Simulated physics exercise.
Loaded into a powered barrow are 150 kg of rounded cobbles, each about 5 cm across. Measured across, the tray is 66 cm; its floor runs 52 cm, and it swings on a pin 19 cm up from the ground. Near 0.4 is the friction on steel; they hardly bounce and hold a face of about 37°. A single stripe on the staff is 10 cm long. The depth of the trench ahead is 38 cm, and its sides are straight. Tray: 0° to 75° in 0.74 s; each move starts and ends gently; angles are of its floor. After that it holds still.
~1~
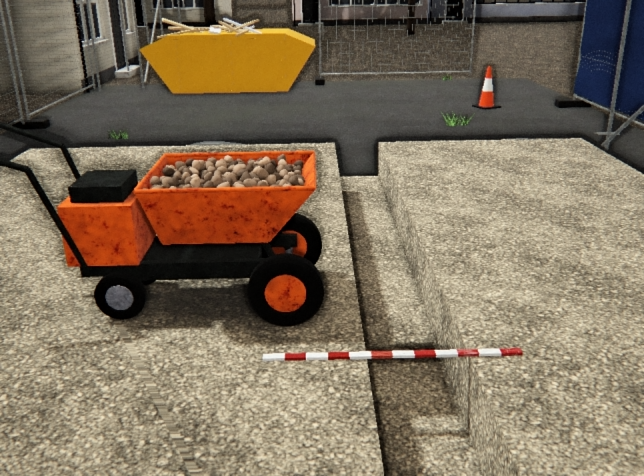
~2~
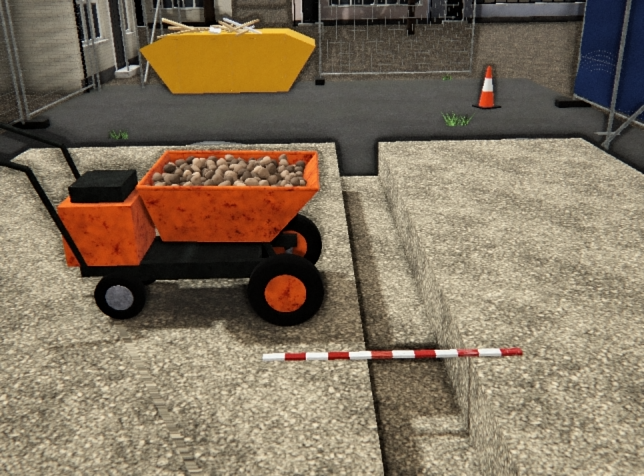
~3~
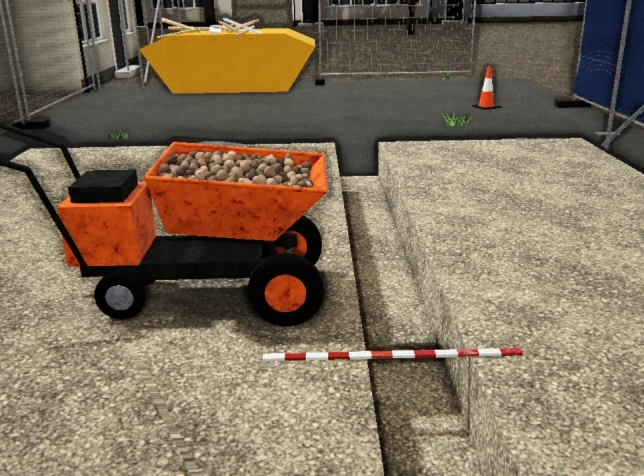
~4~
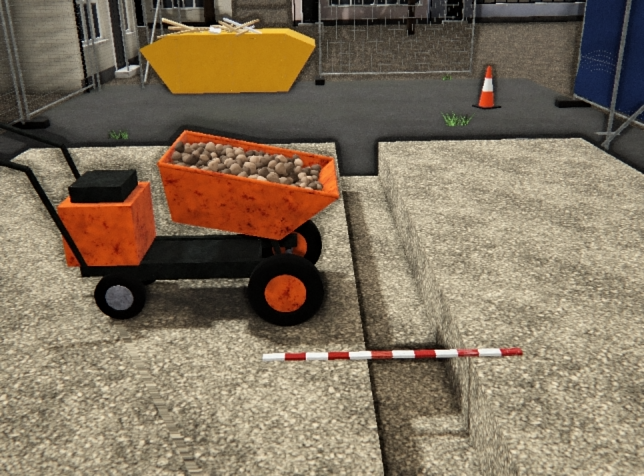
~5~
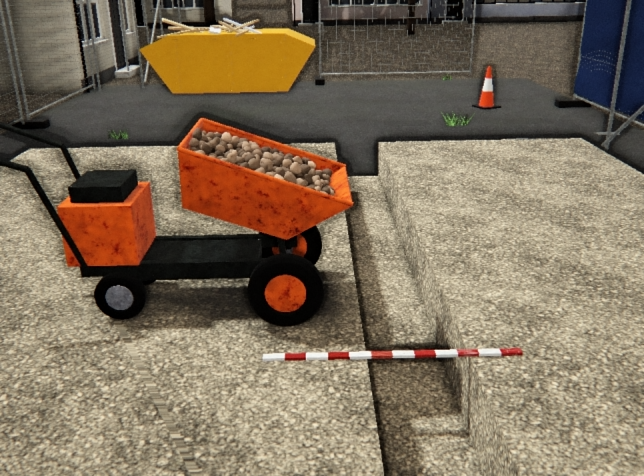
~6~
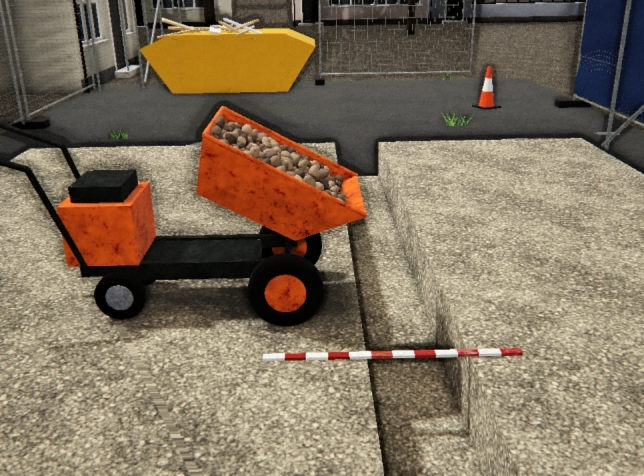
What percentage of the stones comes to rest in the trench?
About 66 per cent.
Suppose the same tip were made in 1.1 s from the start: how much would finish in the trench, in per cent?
It'd be some 75 per cent.
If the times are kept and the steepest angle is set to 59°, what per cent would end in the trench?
Share in trench: Approx. 55%.
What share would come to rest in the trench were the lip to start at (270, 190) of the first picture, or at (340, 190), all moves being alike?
Some 100 and some 40 per cent, in that order.
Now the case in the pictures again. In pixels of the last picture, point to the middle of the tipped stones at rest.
About (428, 336).
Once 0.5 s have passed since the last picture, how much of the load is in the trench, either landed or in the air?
Something like 35 in a hundred.
Then, 0.2 s after the last picture the floor is at 63°, 100 % in the tray; the foremost stones are at (392, 232).
Then, 0.5 s after the last picture the floor is at 75°, 49 % in the tray, 37 % in the trench, 14 % past the trench; the foremost stones are at (481, 294).
Then, 0.9 s after the last picture the floor is at 75°, 8 % in the tray, 58 % in the trench, 34 % past the trench; the foremost stones are at (628, 294).
Then, 2.8 s after the last picture the floor is at 75°, 0 % in the tray, 66 % in the trench, 34 % past the trench; the foremost stones are past the picture's edge.
